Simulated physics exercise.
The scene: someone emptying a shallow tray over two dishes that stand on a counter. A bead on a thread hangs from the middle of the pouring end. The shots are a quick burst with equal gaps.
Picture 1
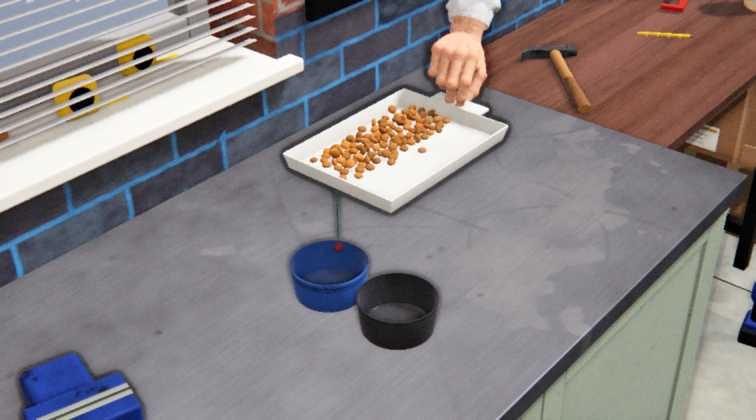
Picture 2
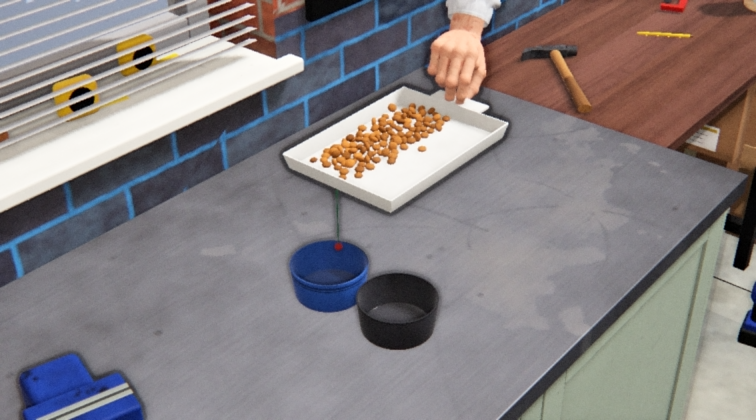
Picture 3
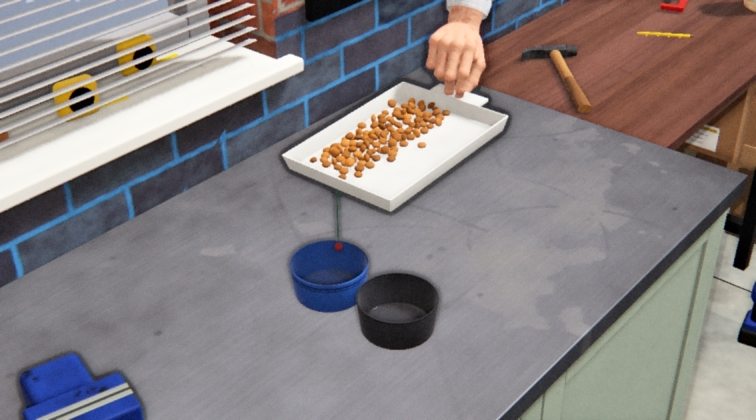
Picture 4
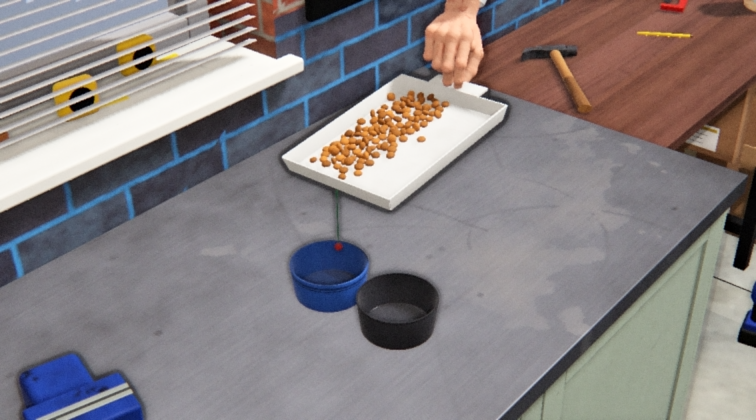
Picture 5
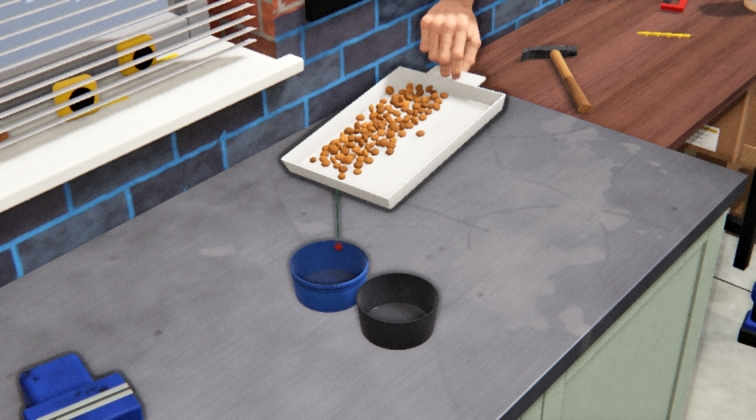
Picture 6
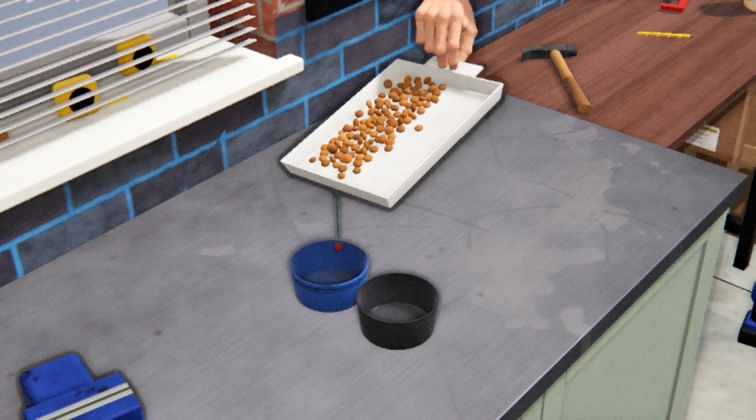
The video shows a hand holding a white tray of brown pieces above a blue dish and a black dish on a grey counter, then slowly raising the handle end so the tray slants while the pieces barely shift.
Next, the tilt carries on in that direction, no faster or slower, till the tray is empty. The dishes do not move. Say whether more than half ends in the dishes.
The two hold under half of the load.
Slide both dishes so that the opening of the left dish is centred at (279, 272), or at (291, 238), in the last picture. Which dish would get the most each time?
At the first place left, at the second the left dish.
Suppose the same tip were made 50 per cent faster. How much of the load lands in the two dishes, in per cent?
Close to 20 per cent.
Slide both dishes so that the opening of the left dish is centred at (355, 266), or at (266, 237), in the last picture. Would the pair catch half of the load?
At the first place less than half, at the second more than half.
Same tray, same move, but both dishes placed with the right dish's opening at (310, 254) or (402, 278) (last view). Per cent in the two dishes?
In turn 80 and 10 in a hundred.
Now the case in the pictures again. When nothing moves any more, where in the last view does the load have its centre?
Around (271, 272).
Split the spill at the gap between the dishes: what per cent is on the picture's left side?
Roughly 100 in a hundred.
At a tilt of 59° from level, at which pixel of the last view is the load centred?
At about (315, 155).
Soon after the last picture, tray tipped steeply; nearly all on the tray; a stray few in the air.
A little later, tray tipped right over; about a quarter on the tray; a small part in the left dish; about half outside both; a small part in the air.
Later still, tray tipped past a quarter turn; a small part in the left dish; most outside both.
At rest, tray tipped past a quarter turn; none in the right dish; a small part in the left dish; most outside both.
